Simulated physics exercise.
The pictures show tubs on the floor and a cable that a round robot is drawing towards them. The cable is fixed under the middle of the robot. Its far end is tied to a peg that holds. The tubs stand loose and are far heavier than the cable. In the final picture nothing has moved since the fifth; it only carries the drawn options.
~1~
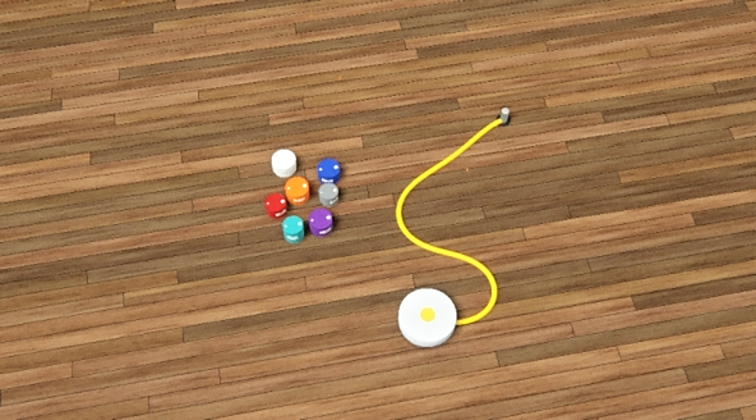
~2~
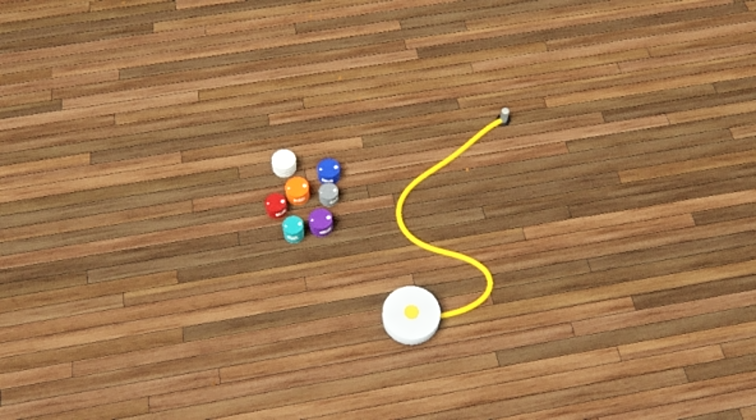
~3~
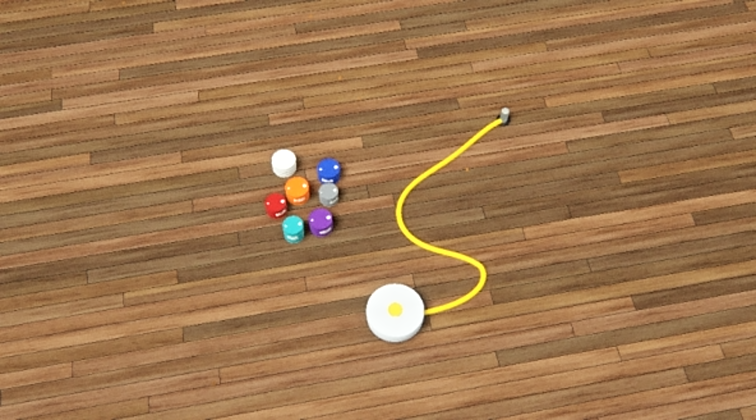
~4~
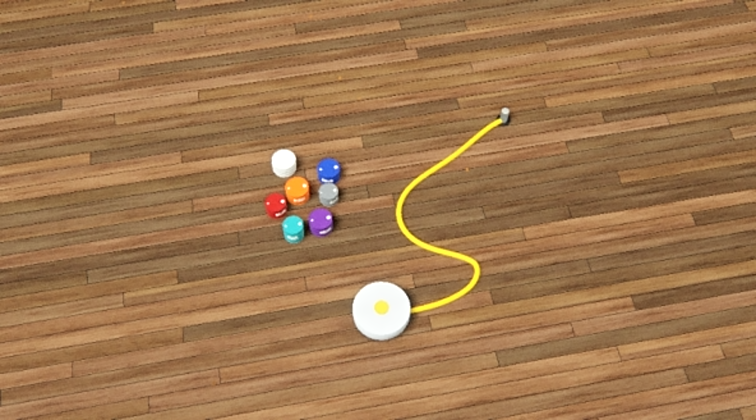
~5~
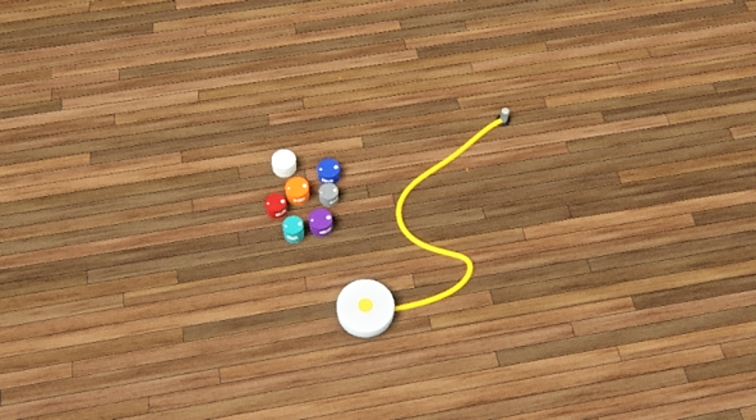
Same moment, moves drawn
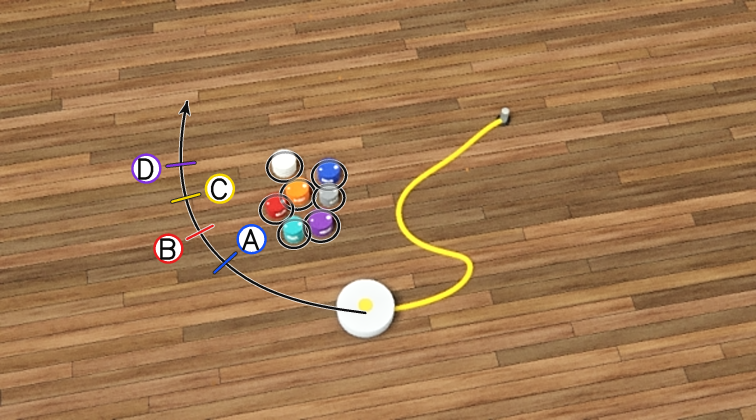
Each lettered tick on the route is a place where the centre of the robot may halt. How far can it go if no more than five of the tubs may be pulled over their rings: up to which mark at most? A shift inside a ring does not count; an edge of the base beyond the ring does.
The farthest stop within the limit is D.
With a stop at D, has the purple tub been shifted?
By then, yes.
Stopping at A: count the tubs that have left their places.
The count is none.
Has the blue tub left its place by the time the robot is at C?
By then, no.
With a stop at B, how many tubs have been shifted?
By then, none.
On the marked copy, A at (225, 263); B at (200, 232); C at (186, 198); D at (181, 164); the route from (366, 313) via (204, 239) to (187, 102).
Taking D. A third of the way, robot (267, 286).
Two thirds of the way, robot (197, 226).
When it is over, robot (179, 159); orange tub (297, 183); grey tub (332, 191); red tub (272, 195); purple tub (312, 197); turquoise tub (291, 200); four over the rings.
As for the rest, A is within the limit but short; B is within the limit but short; C is within the limit but short.
